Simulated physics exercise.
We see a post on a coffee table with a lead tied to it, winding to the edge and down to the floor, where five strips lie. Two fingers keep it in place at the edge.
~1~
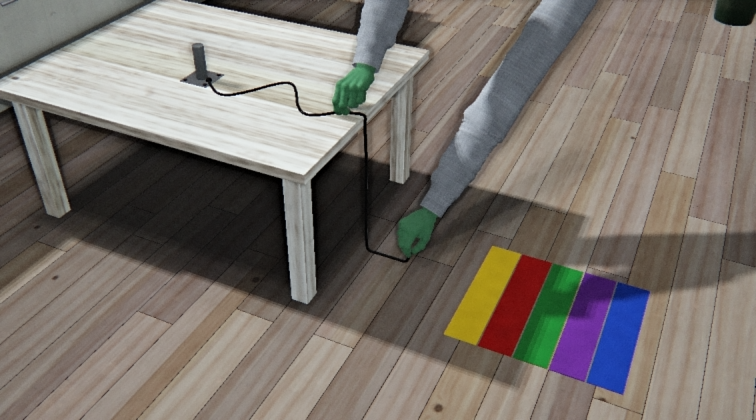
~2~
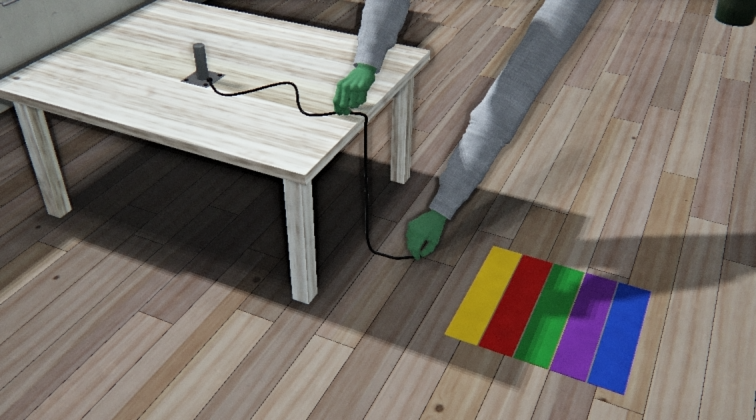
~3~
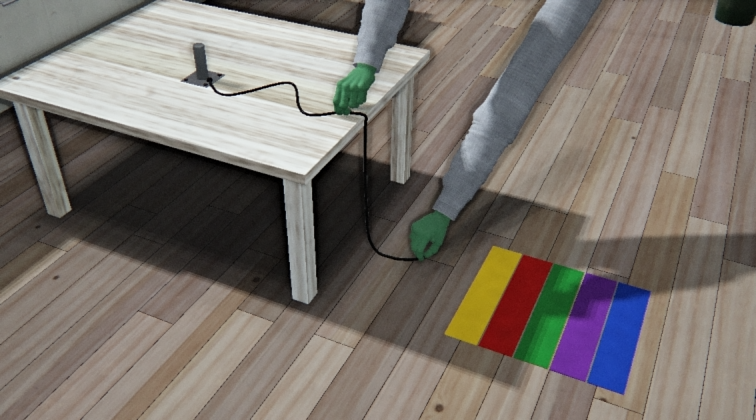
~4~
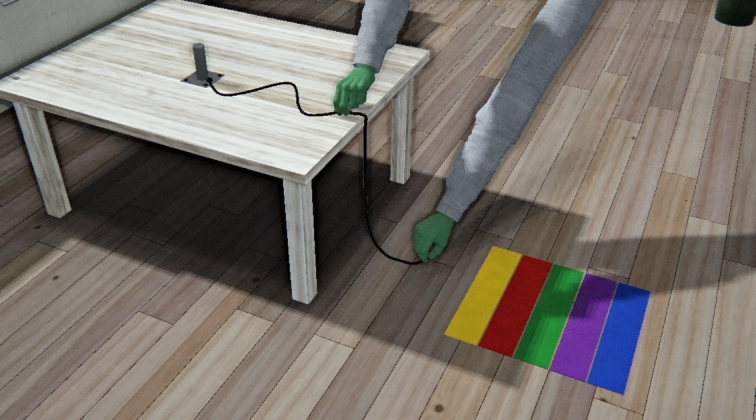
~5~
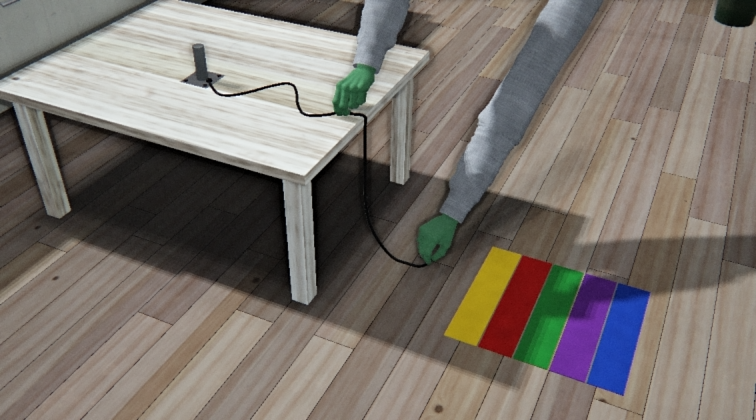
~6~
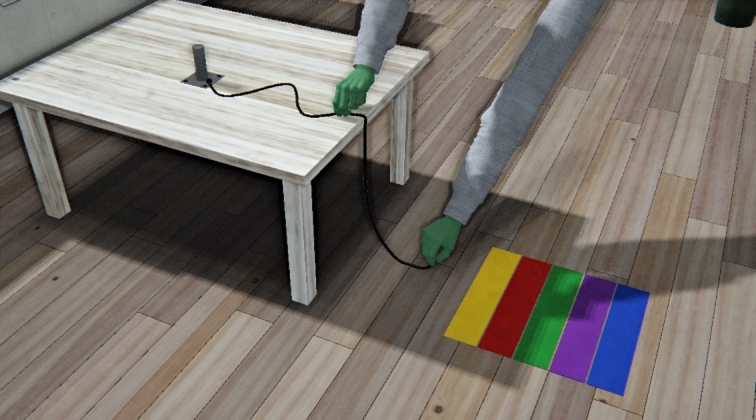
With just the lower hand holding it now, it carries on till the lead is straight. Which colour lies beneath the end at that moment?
Purple.
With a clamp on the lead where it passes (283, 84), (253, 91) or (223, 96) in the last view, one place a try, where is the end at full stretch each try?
Estimated pixels in sequence: (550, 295), (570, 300) and (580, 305).
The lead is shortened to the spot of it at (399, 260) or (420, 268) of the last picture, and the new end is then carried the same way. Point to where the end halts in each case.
Pixel positions, in order: (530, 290), (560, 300).
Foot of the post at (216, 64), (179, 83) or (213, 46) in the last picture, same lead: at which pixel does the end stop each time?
Taking the tries in turn, you get (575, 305), (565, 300) and (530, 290).
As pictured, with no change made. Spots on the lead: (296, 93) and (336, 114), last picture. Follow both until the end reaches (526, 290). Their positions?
(326, 105) and (374, 150).
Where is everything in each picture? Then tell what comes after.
In the first frame, end (411, 253); yellow (469, 322); red (503, 333); green (537, 344); purple (573, 356); blue (611, 368).
In the second frame, end (420, 256); lead through (220, 94) (285, 83) (305, 114) (365, 126) (366, 189) (369, 243).
In the third frame, end (424, 257).
In the fourth frame, end (428, 258); lead through (220, 94) (284, 83) (305, 114) (365, 126) (366, 189) (376, 244).
In the fifth frame, end (431, 260).
In the sixth frame, end (435, 262); lead through (220, 95) (284, 84) (305, 115) (365, 127) (366, 191) (385, 245).
Early on, end near (526, 290); over red.
Midway, end near (566, 302); over green.
At the end of the slack, end near (590, 309); over purple. It gets as far as the purple strip.
